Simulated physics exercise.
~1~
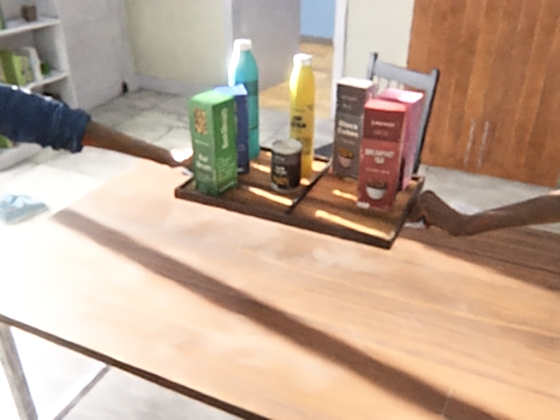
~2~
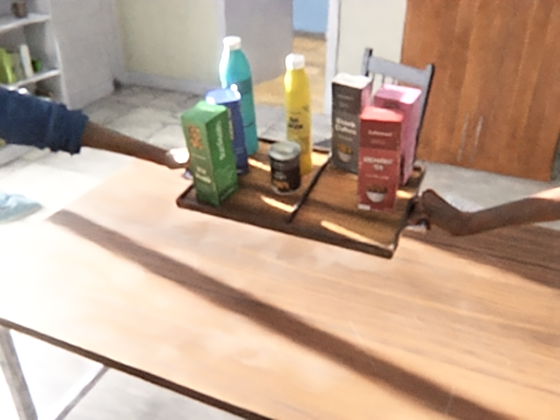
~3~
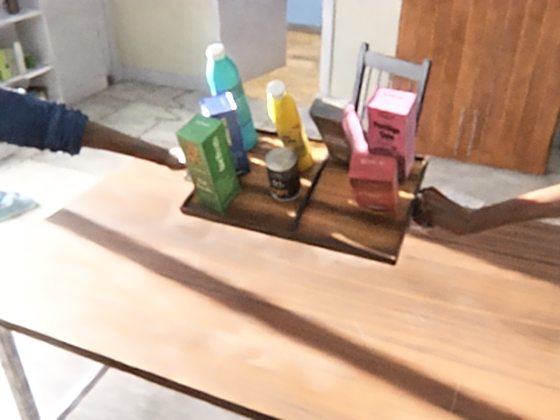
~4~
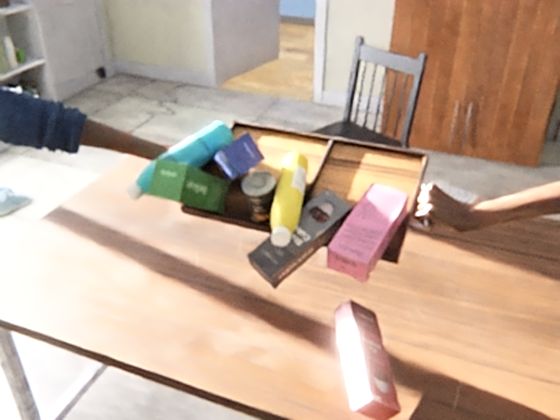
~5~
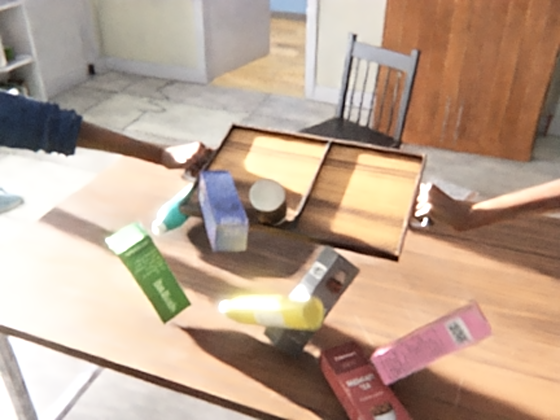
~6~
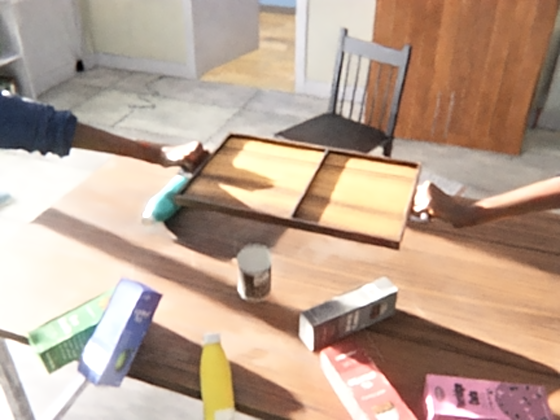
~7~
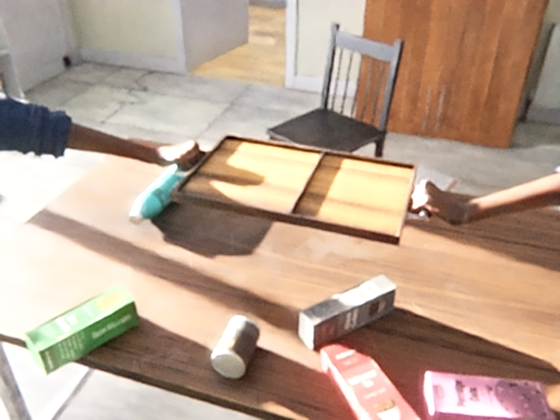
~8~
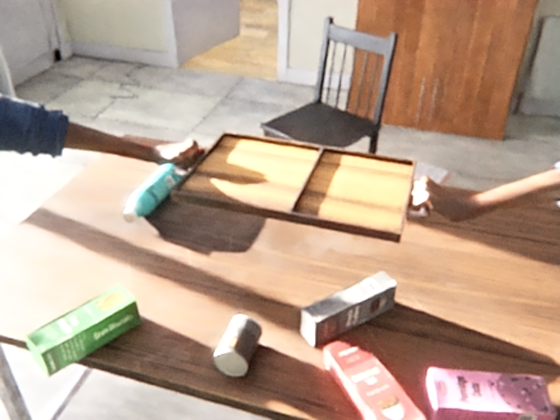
Two hands tip a wooden tray toward the viewer, spilling all its cartons, bottles and tin.
